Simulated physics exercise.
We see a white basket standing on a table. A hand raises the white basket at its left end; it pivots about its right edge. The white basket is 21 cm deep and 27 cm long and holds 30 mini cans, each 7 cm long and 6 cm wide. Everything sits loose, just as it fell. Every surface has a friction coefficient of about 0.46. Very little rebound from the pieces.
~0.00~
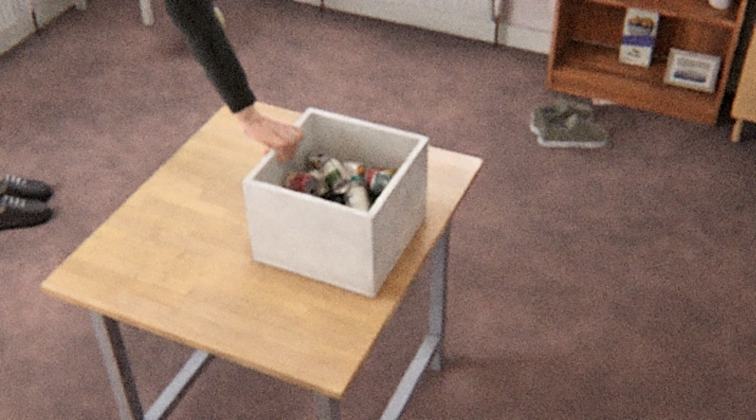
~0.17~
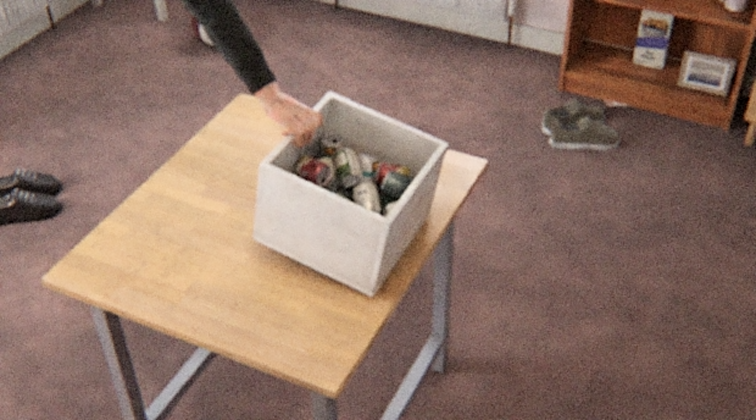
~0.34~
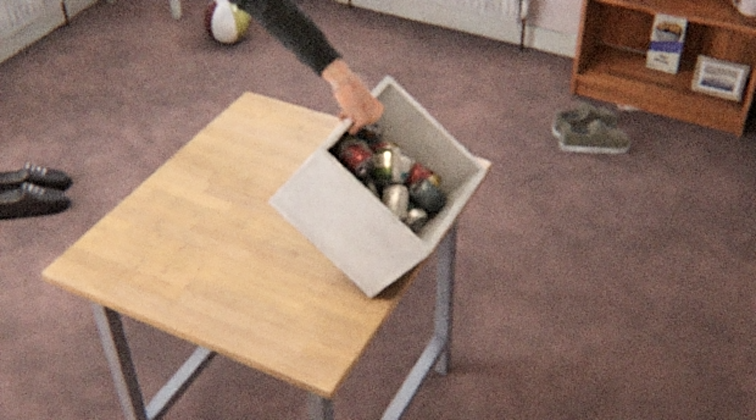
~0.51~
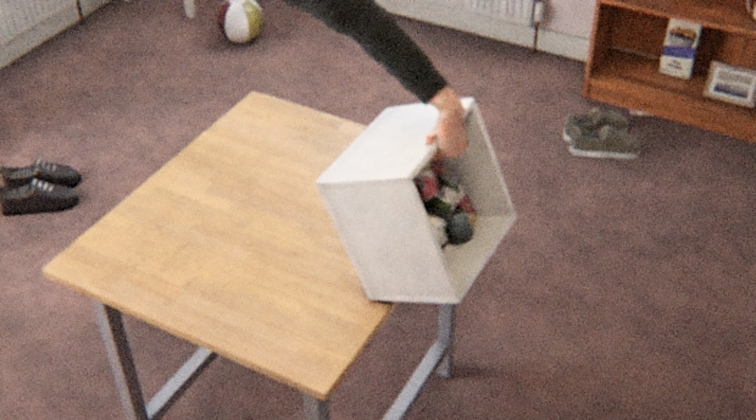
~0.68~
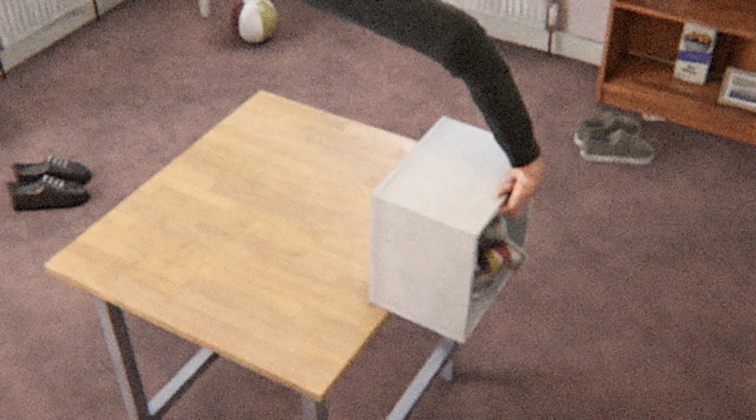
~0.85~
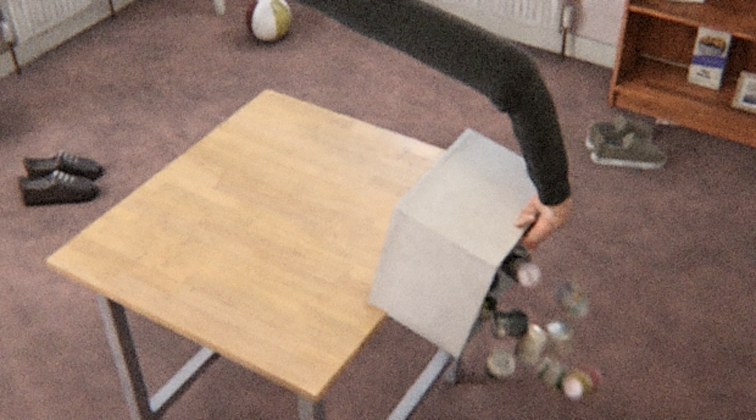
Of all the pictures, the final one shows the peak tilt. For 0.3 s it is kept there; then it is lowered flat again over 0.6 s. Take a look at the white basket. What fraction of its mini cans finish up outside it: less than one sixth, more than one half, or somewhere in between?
More than one half.
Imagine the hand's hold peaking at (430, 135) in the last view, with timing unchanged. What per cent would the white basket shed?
Then white basket 0 per cent.
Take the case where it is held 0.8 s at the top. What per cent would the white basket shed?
In that case the white basket sheds 80 percent of its load.
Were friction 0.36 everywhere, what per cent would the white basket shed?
White basket 80 per cent.
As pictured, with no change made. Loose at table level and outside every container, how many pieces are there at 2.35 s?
About 0.
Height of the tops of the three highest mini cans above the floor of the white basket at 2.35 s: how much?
Roughly 7 cm high.
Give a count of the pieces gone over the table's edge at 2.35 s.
Piece count: About 20.
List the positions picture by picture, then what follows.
In the first frame (we follow the rim corner now nearest the camera; the camera moves round a little), white basket at (367, 215); tilt 0°; nothing out yet.
White basket at (385, 220); tilt 11°, in the second frame.
White basket at (425, 248); tilt 36°, in the third frame.
White basket at (458, 296); tilt 67°, in the fourth frame.
White basket at (466, 337); tilt 92°, in the fifth frame.
White basket at (461, 353); tilt 103°; 7 out, the lowest can at (554, 376), in the sixth frame.
After 1.09 s, tilt 103°; 16 of 30 out of the white basket.
After 1.39 s, tilt 67°; 19 of 30 out of the white basket.
After 1.81 s, tilt 0°; 21 of 30 out of the white basket.
Outcome (at 2.35 s), 21 of 30 out of the white basket. Asked share, 21 of 30, 70 per cent.
